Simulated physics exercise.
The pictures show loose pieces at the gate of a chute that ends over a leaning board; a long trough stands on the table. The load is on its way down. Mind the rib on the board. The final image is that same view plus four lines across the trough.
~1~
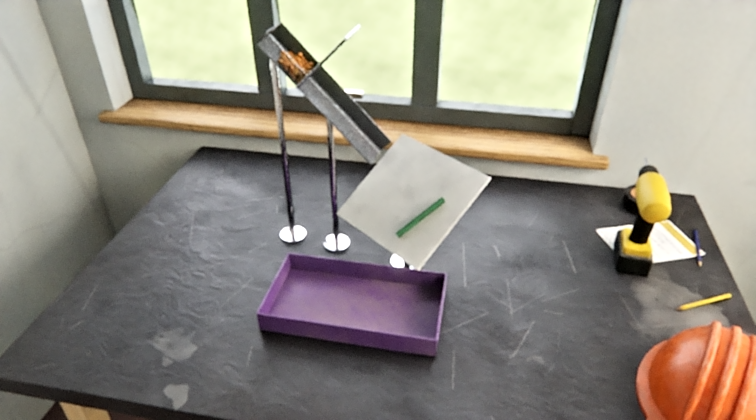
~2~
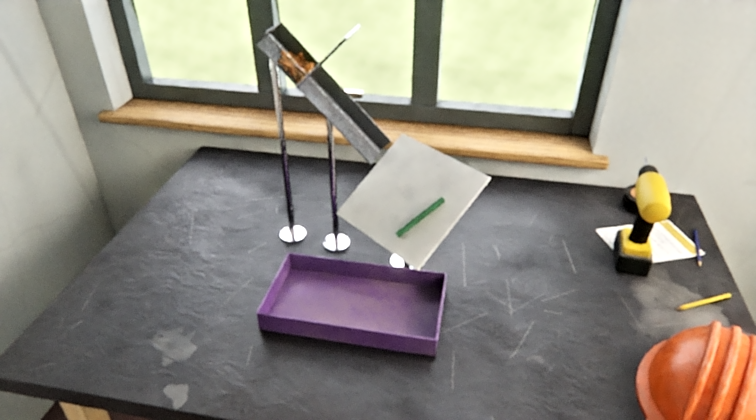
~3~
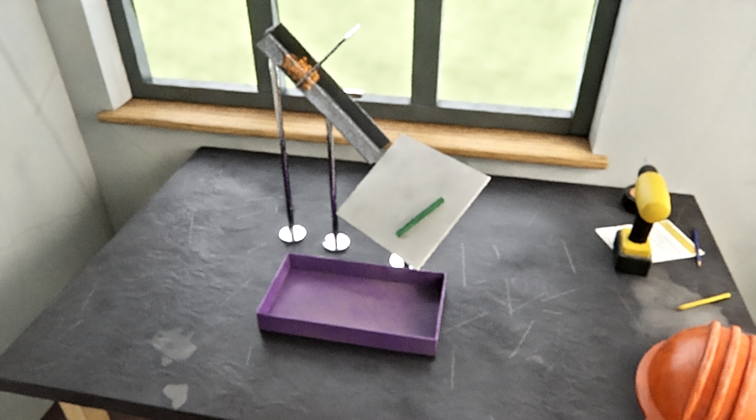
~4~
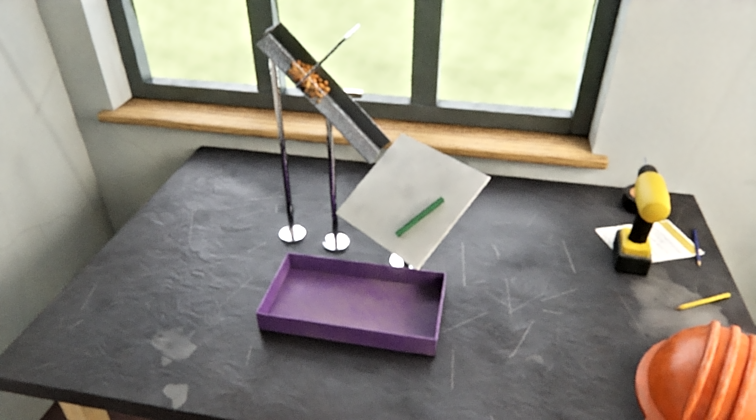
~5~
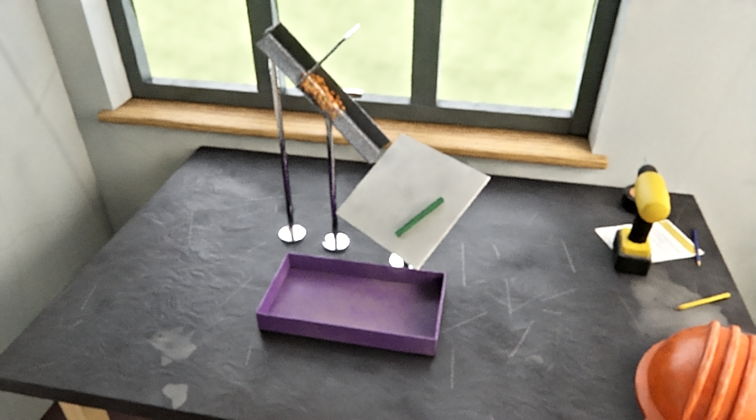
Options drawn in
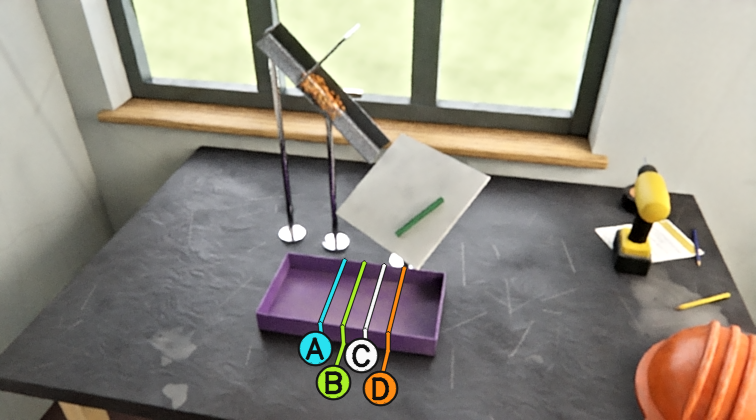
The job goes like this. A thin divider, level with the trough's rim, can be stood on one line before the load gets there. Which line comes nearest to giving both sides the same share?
B beats the others.
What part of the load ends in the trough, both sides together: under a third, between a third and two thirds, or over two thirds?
About that: Over two thirds.
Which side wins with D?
More lands on the left.
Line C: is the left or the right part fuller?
Left.
On the marked copy, line A crosses the front rim at (320, 322); line B crosses the front rim at (342, 325); line C crosses the front rim at (365, 329); line D crosses the front rim at (388, 332).
With A, of what is caught, about a tenth on the left of the divider, the larger part on the right.
With B, of what is caught, roughly half on the left of the divider, roughly half on the right.
With C, of what is caught, almost all on the left of the divider, just a few on the right.
With D, of what is caught, almost all on the left of the divider, just a few on the right.
